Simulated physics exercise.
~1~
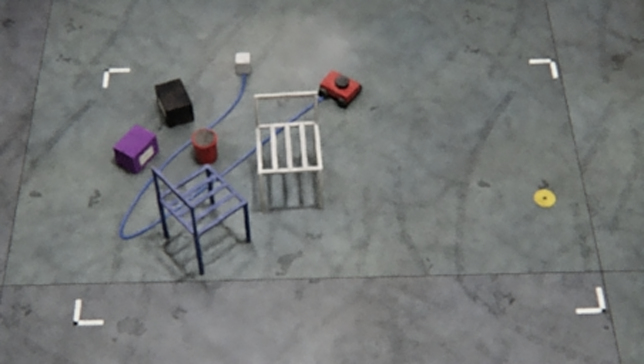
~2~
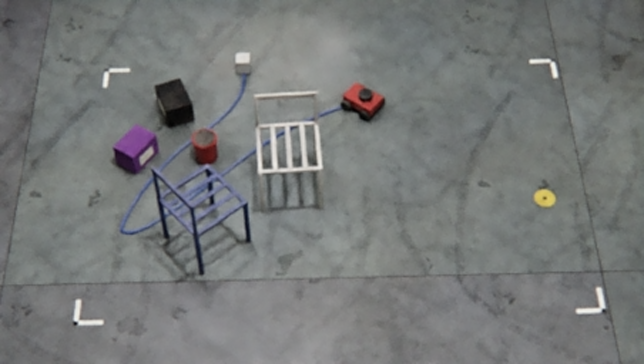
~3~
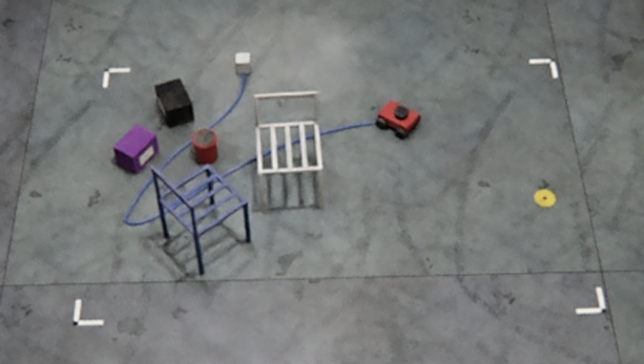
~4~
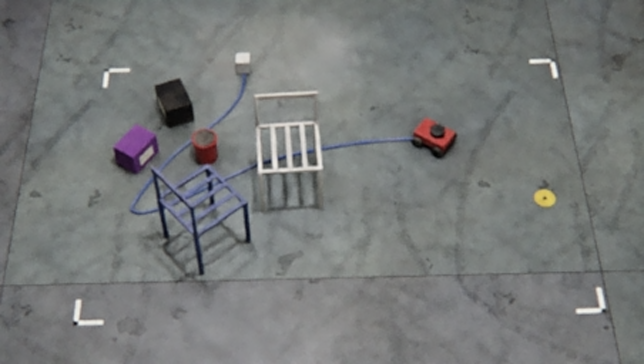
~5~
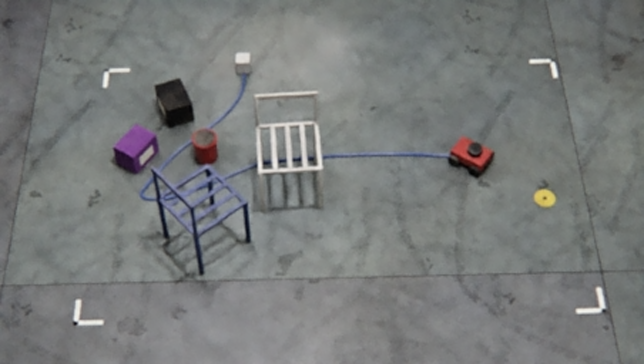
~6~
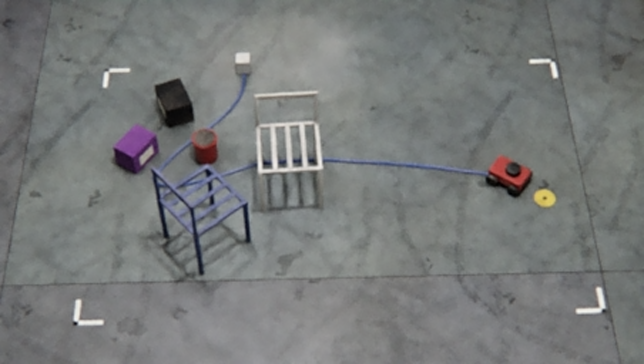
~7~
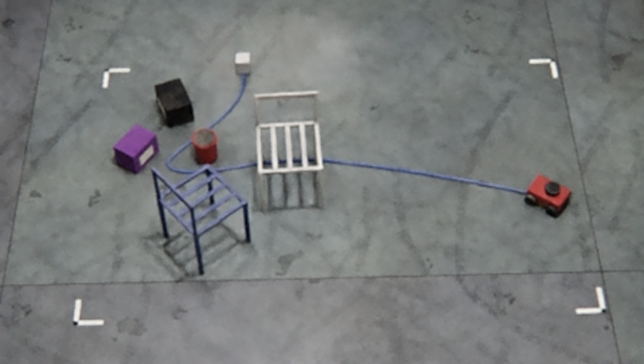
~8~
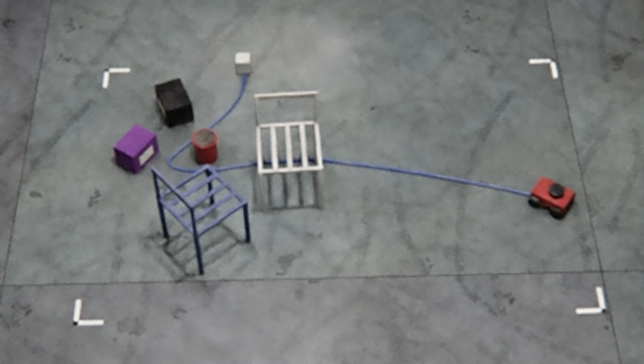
A blue chair and a white chair standing still as a red cart pulls a blue lead rightward, stopping over the yellow mark.
